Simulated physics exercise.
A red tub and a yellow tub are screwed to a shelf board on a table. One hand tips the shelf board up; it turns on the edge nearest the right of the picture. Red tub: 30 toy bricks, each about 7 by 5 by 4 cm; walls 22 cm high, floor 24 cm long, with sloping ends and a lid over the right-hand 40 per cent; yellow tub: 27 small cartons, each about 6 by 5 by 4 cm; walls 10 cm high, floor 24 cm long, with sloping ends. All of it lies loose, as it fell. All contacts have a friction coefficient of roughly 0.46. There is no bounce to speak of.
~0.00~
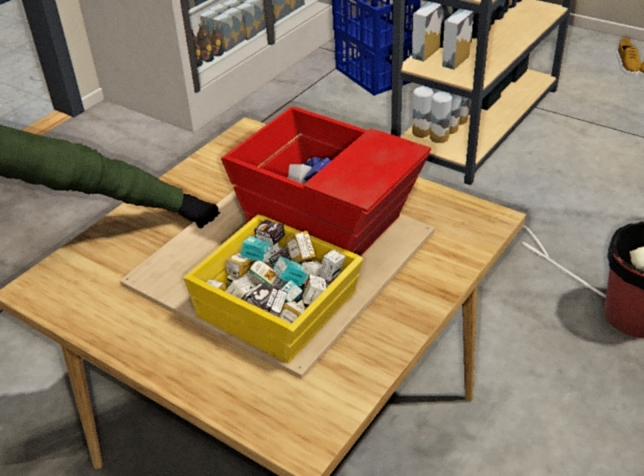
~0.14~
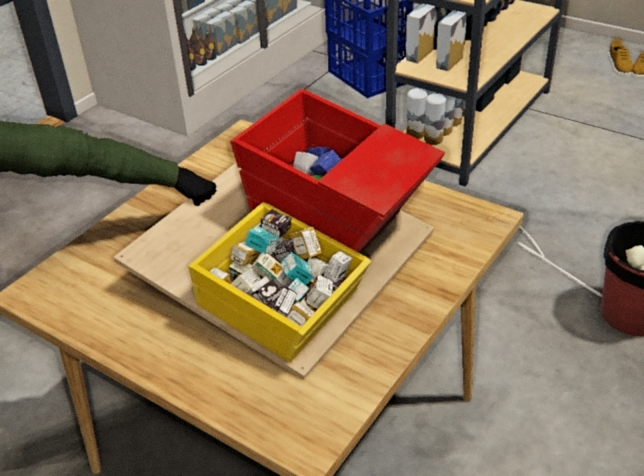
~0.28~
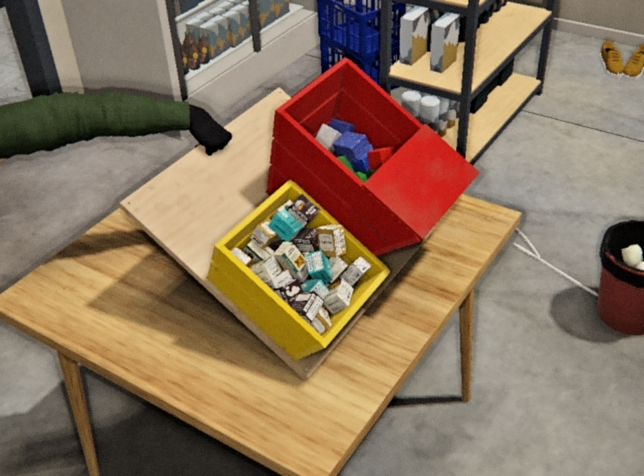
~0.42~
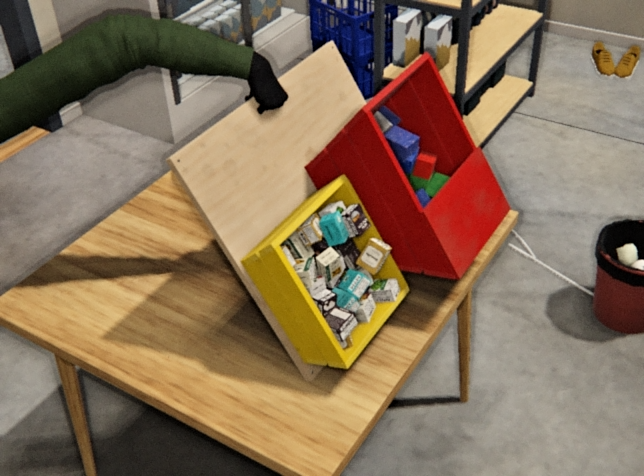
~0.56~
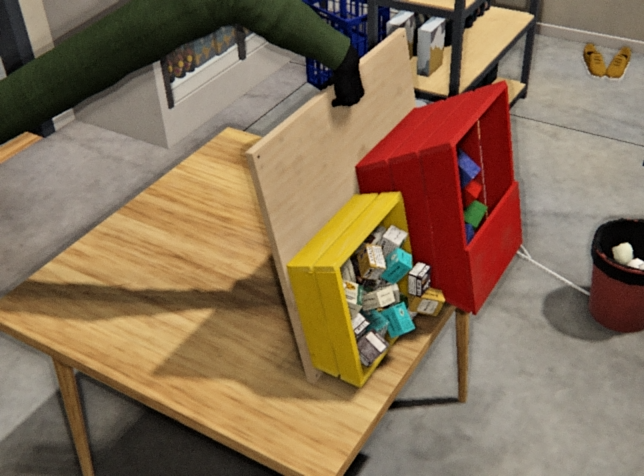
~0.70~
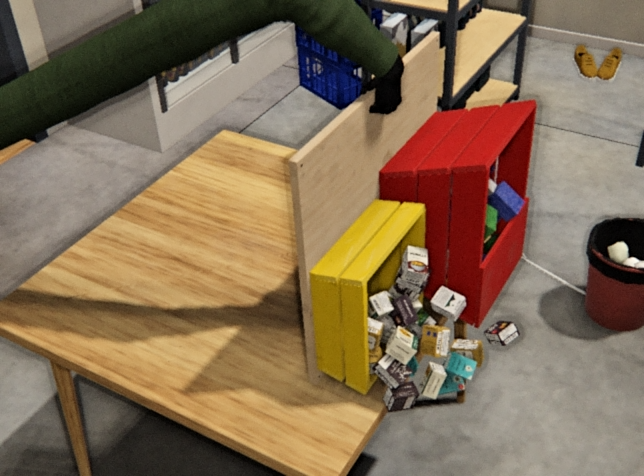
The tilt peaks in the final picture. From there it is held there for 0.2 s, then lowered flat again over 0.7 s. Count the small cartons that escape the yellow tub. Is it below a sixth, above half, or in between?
Over half of the small cartons leave the yellow tub.
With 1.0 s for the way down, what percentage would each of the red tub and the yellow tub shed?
In that case red tub 0, yellow tub 80 per cent.
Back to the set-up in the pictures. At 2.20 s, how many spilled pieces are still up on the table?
Roughly 0.
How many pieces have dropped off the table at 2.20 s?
Roughly 20.
After 0.94 s, tilt 88°; red tub 30 in, 0 out and yellow tub 6 in, 21 out.
After 1.24 s, tilt 46°; red tub 30 in, 0 out and yellow tub 6 in, 21 out.
After 1.66 s, tilt 0°; red tub 30 in, 0 out and yellow tub 6 in, 21 out.
Outcome (at 2.20 s), red tub 30 in, 0 out and yellow tub 6 in, 21 out. Asked share, 21 of 27, 78 per cent.
